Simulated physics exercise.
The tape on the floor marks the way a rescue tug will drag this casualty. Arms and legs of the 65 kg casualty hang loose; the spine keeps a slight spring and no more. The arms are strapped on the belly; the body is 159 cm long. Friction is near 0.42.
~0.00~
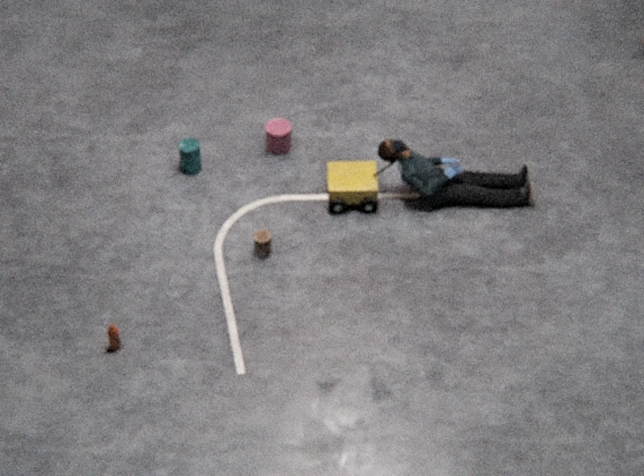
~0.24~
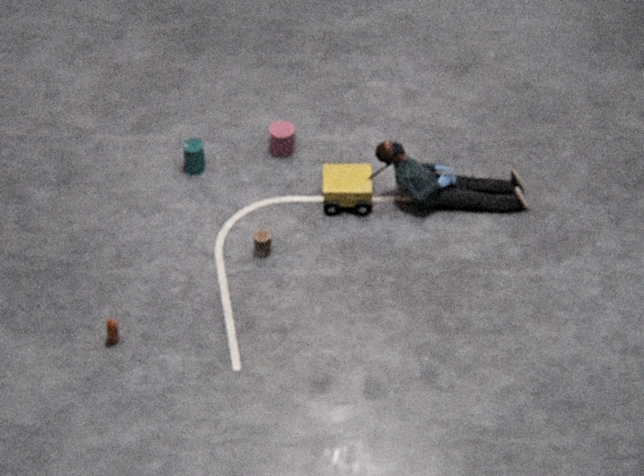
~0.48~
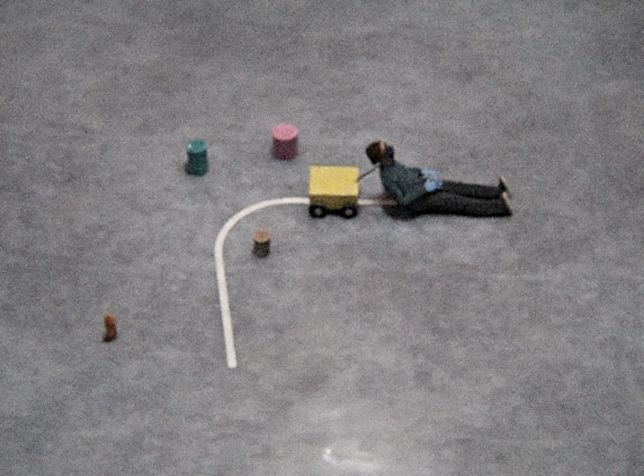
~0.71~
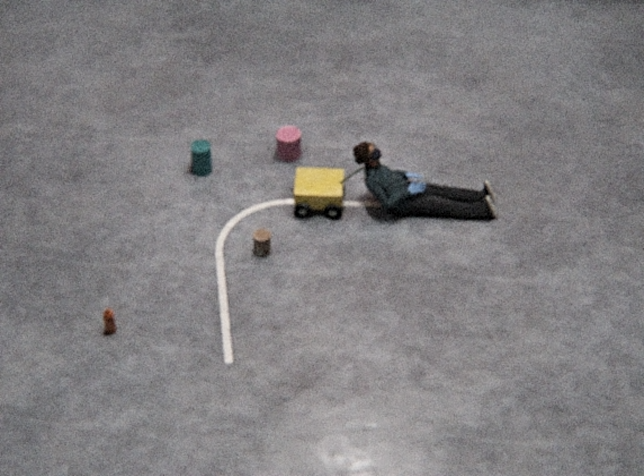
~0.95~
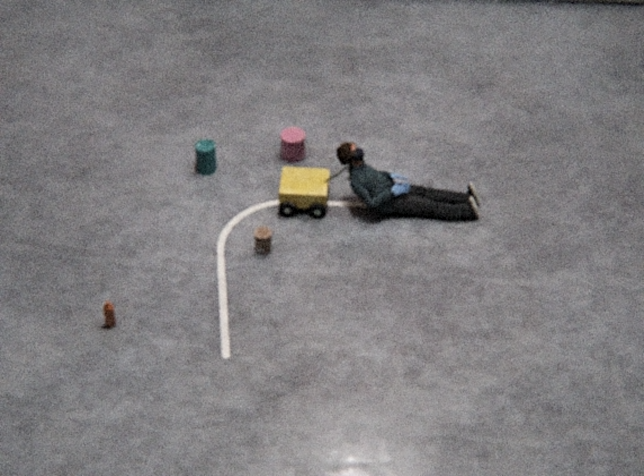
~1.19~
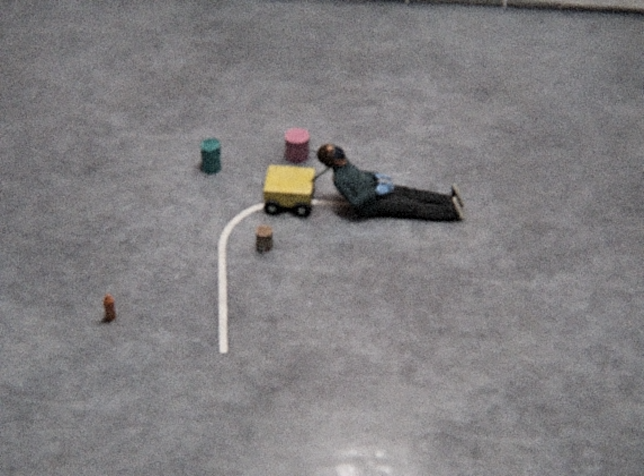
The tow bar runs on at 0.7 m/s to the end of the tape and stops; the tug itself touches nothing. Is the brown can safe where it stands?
The brown can gets knocked.
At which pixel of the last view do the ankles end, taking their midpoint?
Near (240, 261).
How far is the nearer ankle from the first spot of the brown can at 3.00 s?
About 90 cm.
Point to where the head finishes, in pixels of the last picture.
Near (222, 314).
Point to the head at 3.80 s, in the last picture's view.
Around (219, 229).
After 2.30 s the brown can is where it stood, near (264, 239) in the last picture's view; the nearer ankle is 115 cm from that spot.
After 3.00 s the brown can is where it stood, near (264, 239) in the last picture's view; the pink bucket where it stood; the nearer ankle is 85 cm from that spot.
After 3.80 s the brown can is 3 cm from where it stood, near (265, 241) in the last picture's view; the pink bucket where it stood; the nearer ankle is 55 cm from that spot.
After 4.60 s the brown can is 17 cm from where it stood, near (268, 251) in the last picture's view; the pink bucket where it stood; the nearer ankle is 13 cm from that spot.
After 5.4 s, brown can gets knocked; orange bottle stays put; pink bucket stays put; teal bin stays put.
